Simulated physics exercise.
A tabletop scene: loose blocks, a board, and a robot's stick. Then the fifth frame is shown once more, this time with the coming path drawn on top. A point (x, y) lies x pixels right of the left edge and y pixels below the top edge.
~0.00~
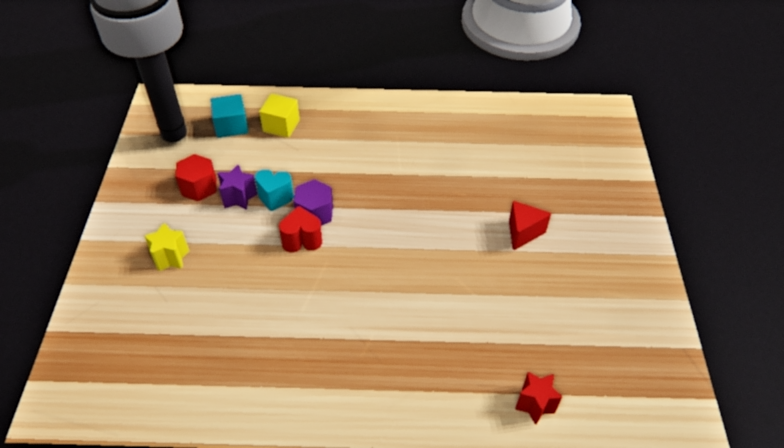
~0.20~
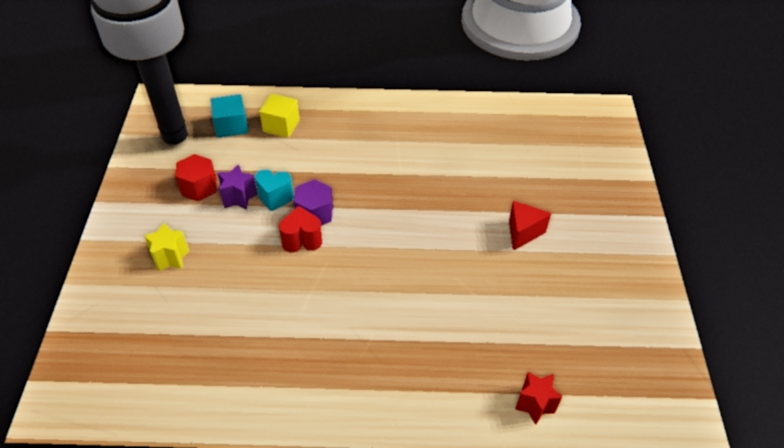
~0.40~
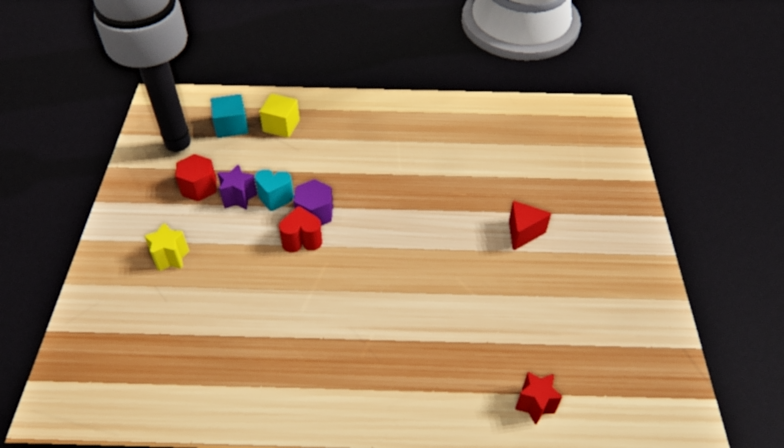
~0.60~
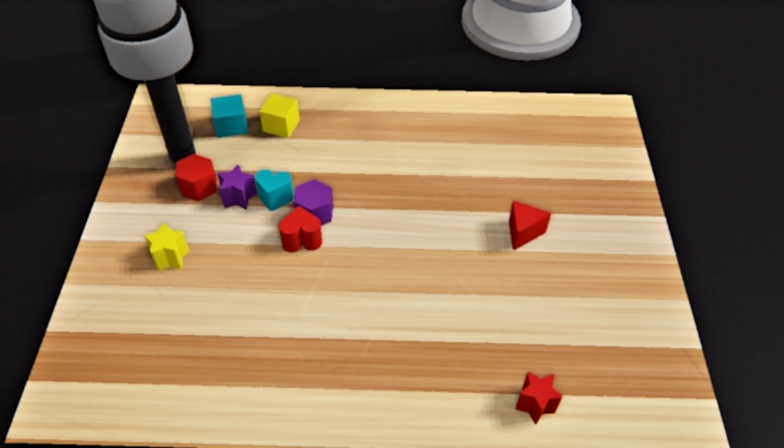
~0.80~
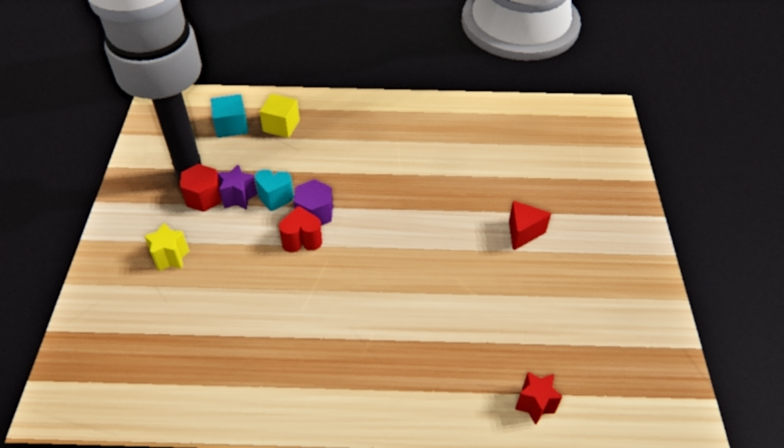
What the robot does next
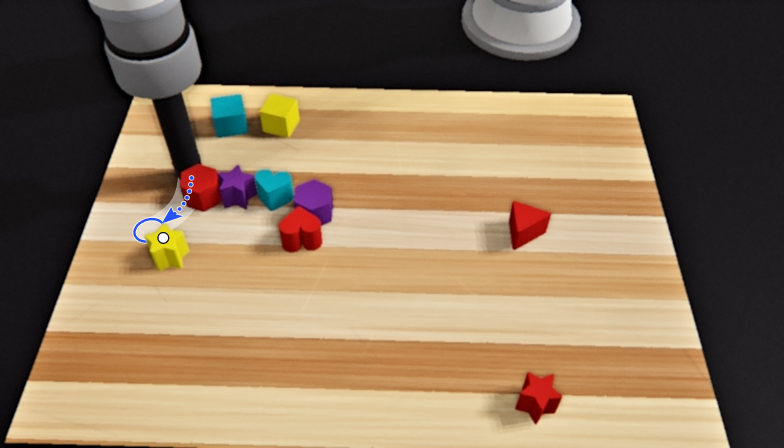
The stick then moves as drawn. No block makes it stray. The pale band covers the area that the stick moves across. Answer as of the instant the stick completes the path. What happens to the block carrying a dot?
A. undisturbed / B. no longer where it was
Choice A: Undisturbed.
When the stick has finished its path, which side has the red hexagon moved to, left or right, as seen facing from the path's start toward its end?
Heads left.
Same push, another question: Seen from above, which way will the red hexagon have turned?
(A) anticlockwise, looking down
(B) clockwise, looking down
The correct letter is A.
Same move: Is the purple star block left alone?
Going by the path, yes.
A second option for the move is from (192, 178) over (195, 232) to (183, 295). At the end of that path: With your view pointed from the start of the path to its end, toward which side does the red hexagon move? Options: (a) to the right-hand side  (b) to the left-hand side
The answer is b.
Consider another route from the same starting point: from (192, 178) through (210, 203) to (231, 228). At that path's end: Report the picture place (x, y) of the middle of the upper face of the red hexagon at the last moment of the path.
Its top centre lands on (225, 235).
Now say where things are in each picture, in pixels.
In the first picture, lower end of the stick at (174, 134), tops of blocks, yellow star block at (163, 238), red hexagon at (193, 167), purple star block at (234, 178).
In the second picture, stick at (175, 137), blocks as before.
In the third picture, stick at (178, 144), blocks as before.
In the fourth picture, stick at (183, 156), blocks as before.
In the fifth picture, stick at (190, 173), yellow star block at (163, 238), red hexagon at (198, 178), purple star block at (234, 178).
The drawn path runs from (192, 178) by way of (187, 197) and (173, 216) to (149, 230); the dot is on the yellow star block.
On the path given first. Halfway along, stick at (179, 202); red hexagon at (203, 196), turned 30° anticlockwise.
At the end, stick at (147, 225); yellow star block not moved; red hexagon at (203, 196), turned 30° anticlockwise; purple star block not moved.
